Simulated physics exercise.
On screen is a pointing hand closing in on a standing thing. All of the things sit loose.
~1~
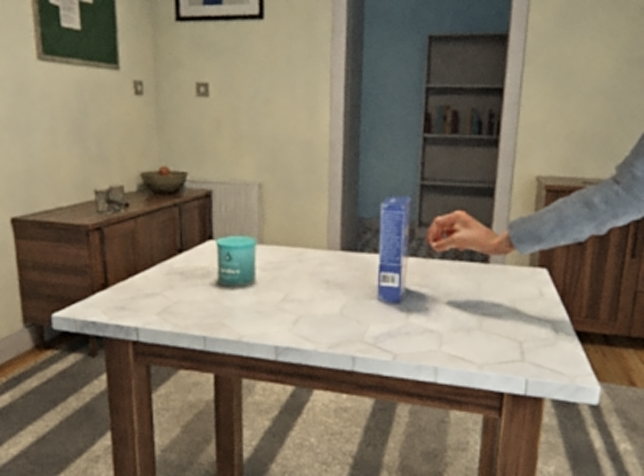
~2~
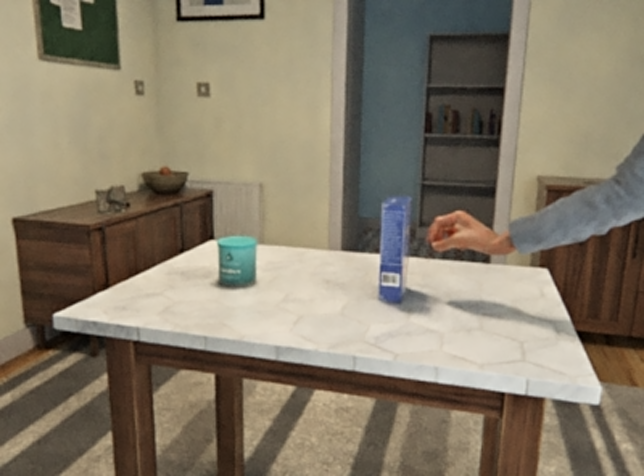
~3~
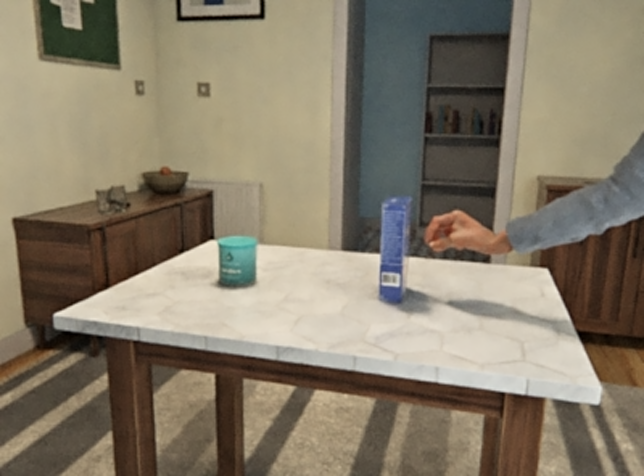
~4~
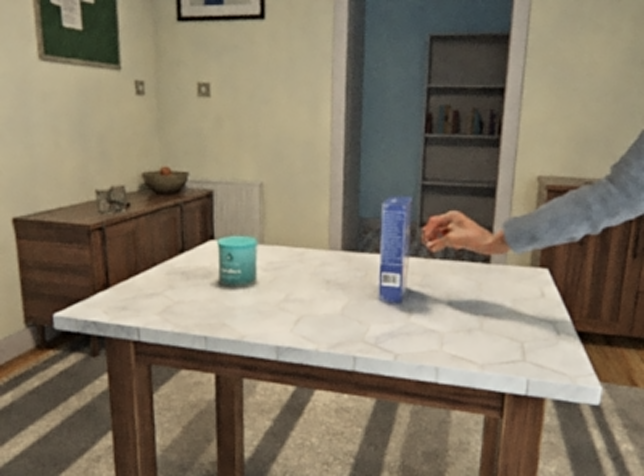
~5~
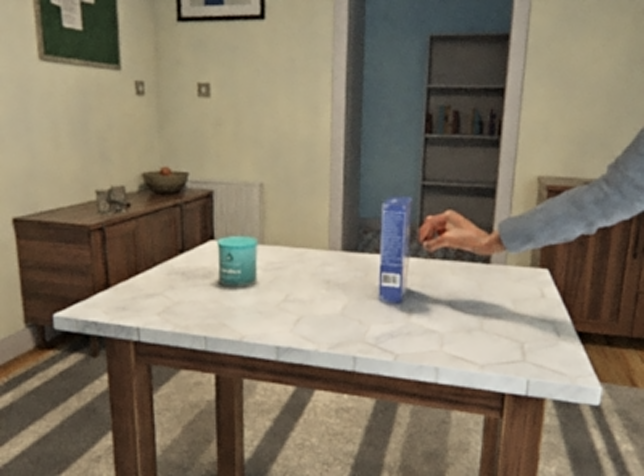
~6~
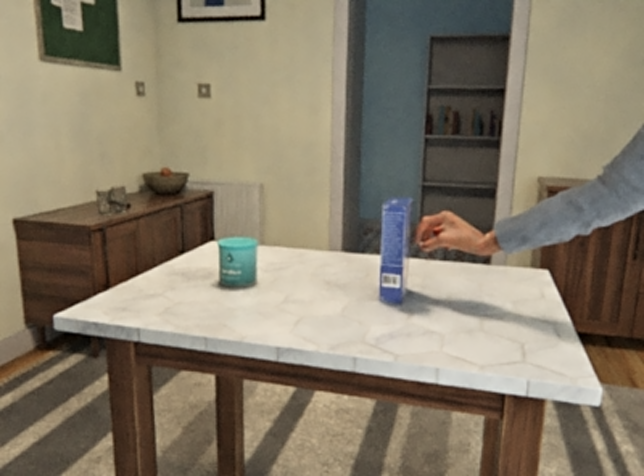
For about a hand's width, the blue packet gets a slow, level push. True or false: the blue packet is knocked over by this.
True.
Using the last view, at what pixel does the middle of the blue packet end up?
At about (331, 278).
Then, 0.40 s on from there, blue packet turned 11° from how it was put near (387, 247).
Then, 0.70 s on from there, blue packet turned 40° from how it was put near (363, 250).
Then, 0.80 s on from there, blue packet on its side near (341, 268).
Then, 1.00 s on from there, blue packet on its side near (331, 278).
In the end, toppled on the table, blue packet. At the end, from the last picture's camera, blue packet near (331, 278).
